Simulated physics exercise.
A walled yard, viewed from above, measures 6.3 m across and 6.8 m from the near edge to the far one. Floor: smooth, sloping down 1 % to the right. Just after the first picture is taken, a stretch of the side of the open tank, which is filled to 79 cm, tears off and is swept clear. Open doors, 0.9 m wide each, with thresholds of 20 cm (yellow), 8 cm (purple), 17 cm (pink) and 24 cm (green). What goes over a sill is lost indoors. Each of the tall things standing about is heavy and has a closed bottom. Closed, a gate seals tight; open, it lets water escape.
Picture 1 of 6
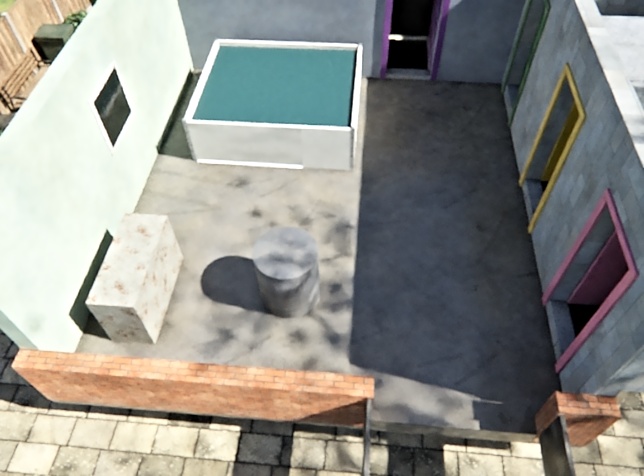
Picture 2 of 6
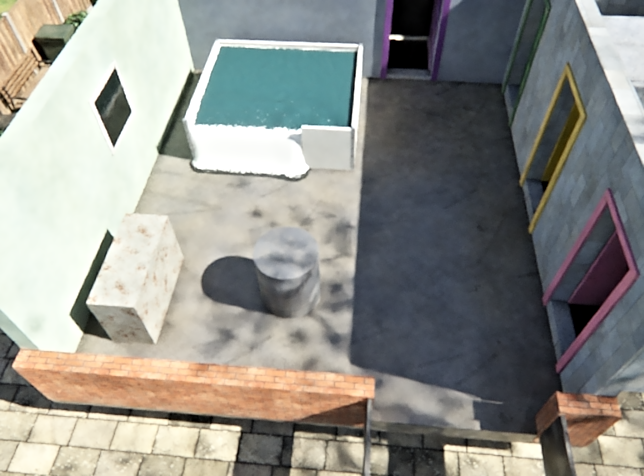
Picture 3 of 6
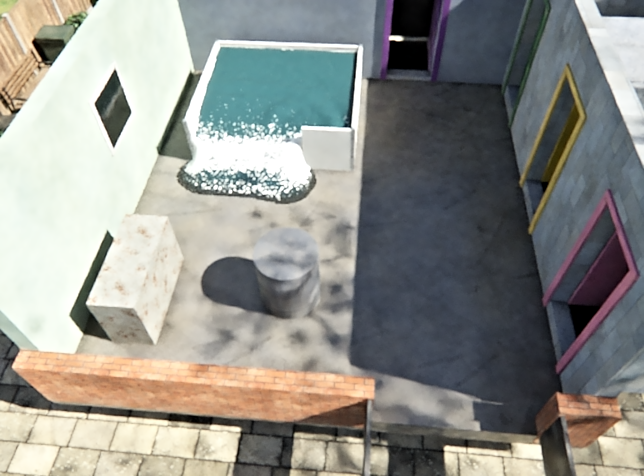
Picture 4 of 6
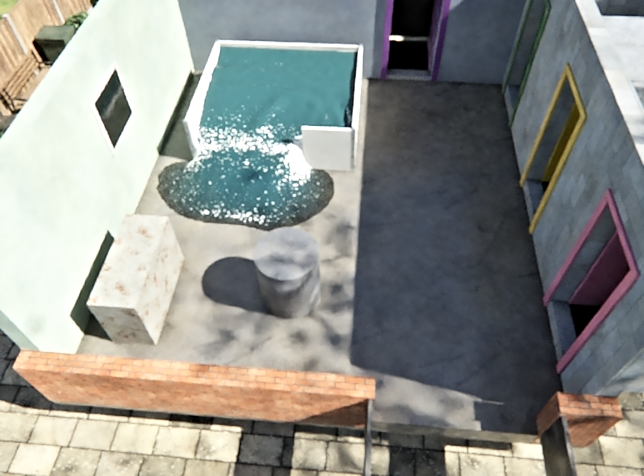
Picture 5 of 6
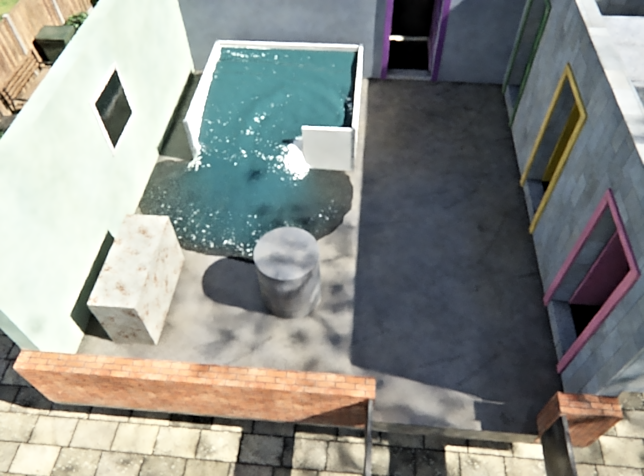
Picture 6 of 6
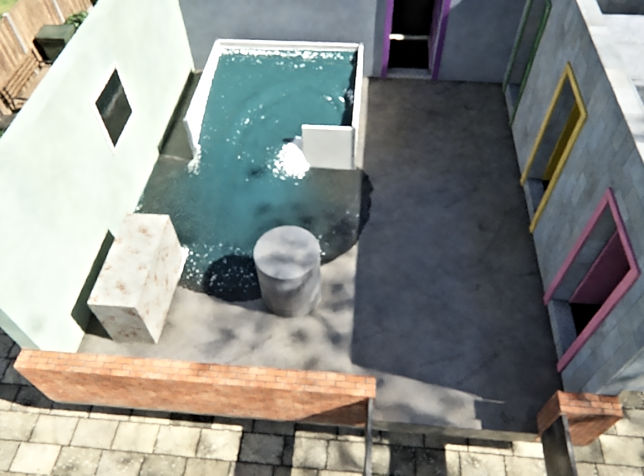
We see a walled yard from above as part of an open tank's front side gives way and water pours out, foaming at first, then spreading across the floor past a pale block and around a grey cylinder.
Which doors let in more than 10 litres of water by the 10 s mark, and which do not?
By then, the yellow door does not, the purple door lets in more than that, the pink door lets in more than that, the green door does not.
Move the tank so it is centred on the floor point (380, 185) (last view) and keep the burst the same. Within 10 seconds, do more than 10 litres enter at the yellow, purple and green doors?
Against the limit, the yellow door stays within it, the purple door stays within it and the green door stays within it.
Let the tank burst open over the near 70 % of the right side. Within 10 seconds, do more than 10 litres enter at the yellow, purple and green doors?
Then: Yellow above, purple past it, green past it.
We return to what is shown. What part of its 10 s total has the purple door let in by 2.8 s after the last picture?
That works out near 0%.
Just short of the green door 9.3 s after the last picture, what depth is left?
18.5 cm.
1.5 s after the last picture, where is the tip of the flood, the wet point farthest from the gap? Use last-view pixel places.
Around (507, 412).
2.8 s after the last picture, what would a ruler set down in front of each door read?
Measured in centimetres, the yellow door gives 0, the purple door 0, the pink door 27 and the green door 0.
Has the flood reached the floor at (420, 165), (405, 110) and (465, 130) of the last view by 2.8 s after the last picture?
First spot not yet wet, second not yet wet, third not yet wet.
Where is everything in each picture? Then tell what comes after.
In the first frame, the open tank at (279, 85) is whole and still, 79 cm deep.
In the second frame, water pours out at (249, 151) and has run 1.0 m, to (193, 162); typically 9 cm deep outside, 79 cm at the open tank's back.
In the third frame, water pours out at (249, 153) and has run 1.2 m, to (182, 174); typically 14 cm deep outside, 79 cm at the open tank's back.
In the fourth frame, the front is at (313, 212), 1.6 m from the gap at (250, 154); 3.3 m2 of floor is under water; 79 cm left at the back of the open tank.
In the fifth frame, the front is at a hidden place, 2.1 m from the gap at (250, 154); 5.6 m2 of floor is under water; 77 cm left at the back of the open tank.
In the sixth frame, the front is at (247, 295), 2.8 m from the gap at (250, 153); 7.8 m2 of floor is under water; 69 cm left at the back of the open tank.
Then, 0.7 s after the last picture water covers 35 % of the floor and is deepest (46 cm) near (176, 256); yellow door not reached, purple door not reached, pink door not reached, green door not reached.
Then, 1.5 s after the last picture water covers 45 % of the floor and is deepest (62 cm) near (82, 375); yellow door not reached, purple door not reached, pink door not reached, green door not reached.
Then, 2.8 s after the last picture water covers 65 % of the floor and is deepest (47 cm) near (119, 252); yellow door not reached, purple door not reached, pink door 27 cm at the sill, 2 L in, green door not reached.
Then, 5.3 s after the last picture water covers 90 % of the floor and is deepest (28 cm) near (567, 417); yellow door 13 cm at the sill, 0 L in, purple door not reached, pink door 26 cm at the sill, 140 L in, green door 5 cm at the sill, 0 L in.
Then, 9.3 s after the last picture water covers 100 % of the floor and is deepest (20 cm) near (447, 84); yellow door 14 cm at the sill, 0 L in, purple door 19 cm at the sill, 117 L in, pink door 15 cm at the sill, 194 L in, green door 19 cm at the sill, 1 L in.
